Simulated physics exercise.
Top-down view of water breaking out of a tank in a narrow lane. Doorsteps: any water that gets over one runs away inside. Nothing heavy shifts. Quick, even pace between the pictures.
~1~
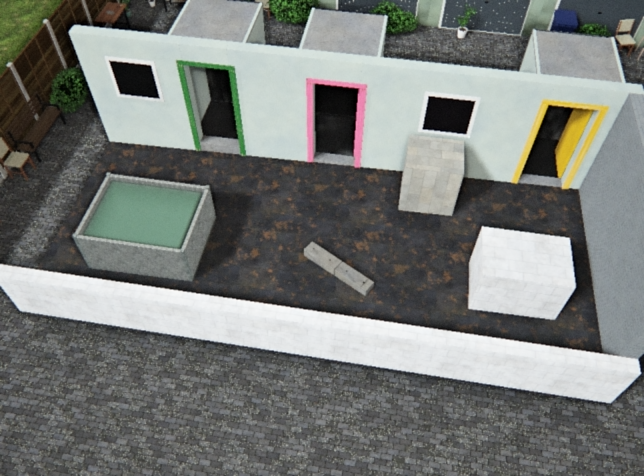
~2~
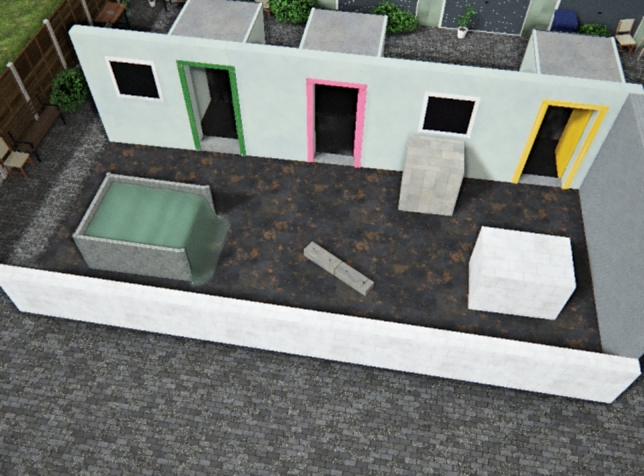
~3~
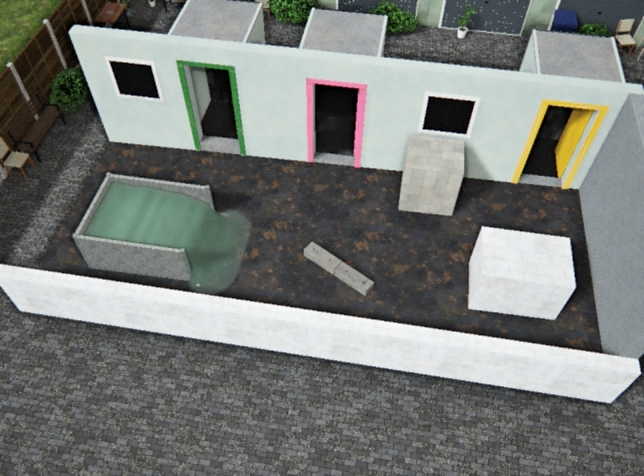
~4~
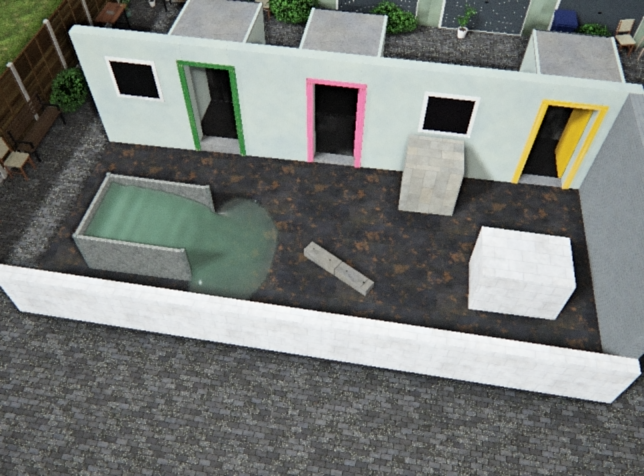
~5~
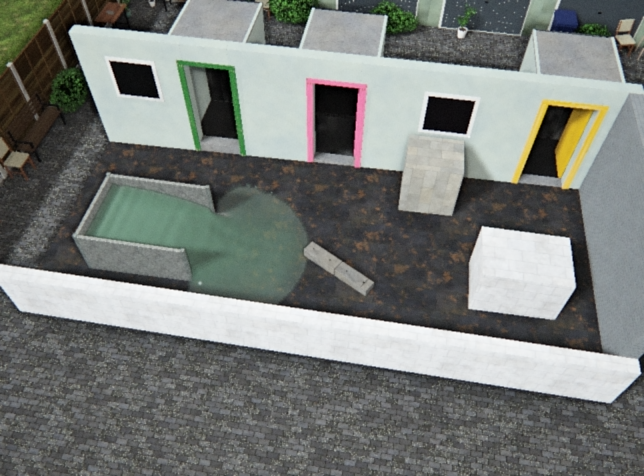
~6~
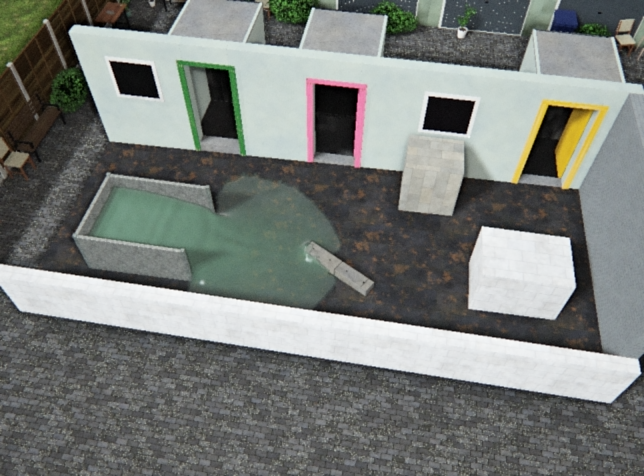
Greenish water pours out of the tank's open right side and spreads right across the dark ground.
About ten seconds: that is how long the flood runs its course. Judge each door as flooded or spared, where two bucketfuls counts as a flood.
The yellow door is flooded, the pink door is flooded, the green door is spared.
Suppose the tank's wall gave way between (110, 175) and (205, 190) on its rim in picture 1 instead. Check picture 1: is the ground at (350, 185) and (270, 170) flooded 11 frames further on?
As listed: Submerged, submerged.
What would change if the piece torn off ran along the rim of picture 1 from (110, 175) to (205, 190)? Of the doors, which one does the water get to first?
I'd say the green one.
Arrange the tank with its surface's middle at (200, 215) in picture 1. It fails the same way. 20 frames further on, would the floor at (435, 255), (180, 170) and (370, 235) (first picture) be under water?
Soaked, bone-dry, soaked.
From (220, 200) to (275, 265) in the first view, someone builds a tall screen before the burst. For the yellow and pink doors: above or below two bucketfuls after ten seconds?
In short: The yellow door floods, the pink door stays under.
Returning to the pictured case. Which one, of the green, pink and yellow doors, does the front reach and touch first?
From the pictures, my answer is the door marked pink.
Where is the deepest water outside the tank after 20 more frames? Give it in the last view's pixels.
Check close to (593, 351).
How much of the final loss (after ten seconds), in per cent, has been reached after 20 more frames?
Close to 5 per cent.
A moment on, water covers 40 % of the floor; the yellow door not reached, the pink door wet at the sill, nothing in, the green door not reached.
Next, water covers 55 % of the floor; the yellow door not reached, the pink door under two buckets in, the green door wet at the sill, nothing in.
Then, water covers 70 % of the floor; the yellow door wet at the sill, nothing in, the pink door over two buckets in, the green door wet at the sill, nothing in.
Later, water covers 85 % of the floor; the yellow door over two buckets in, the pink door over two buckets in, the green door wet at the sill, nothing in.
In the end, water covers 85 % of the floor; the yellow door far over two buckets in, the pink door over two buckets in, the green door wet at the sill, nothing in.
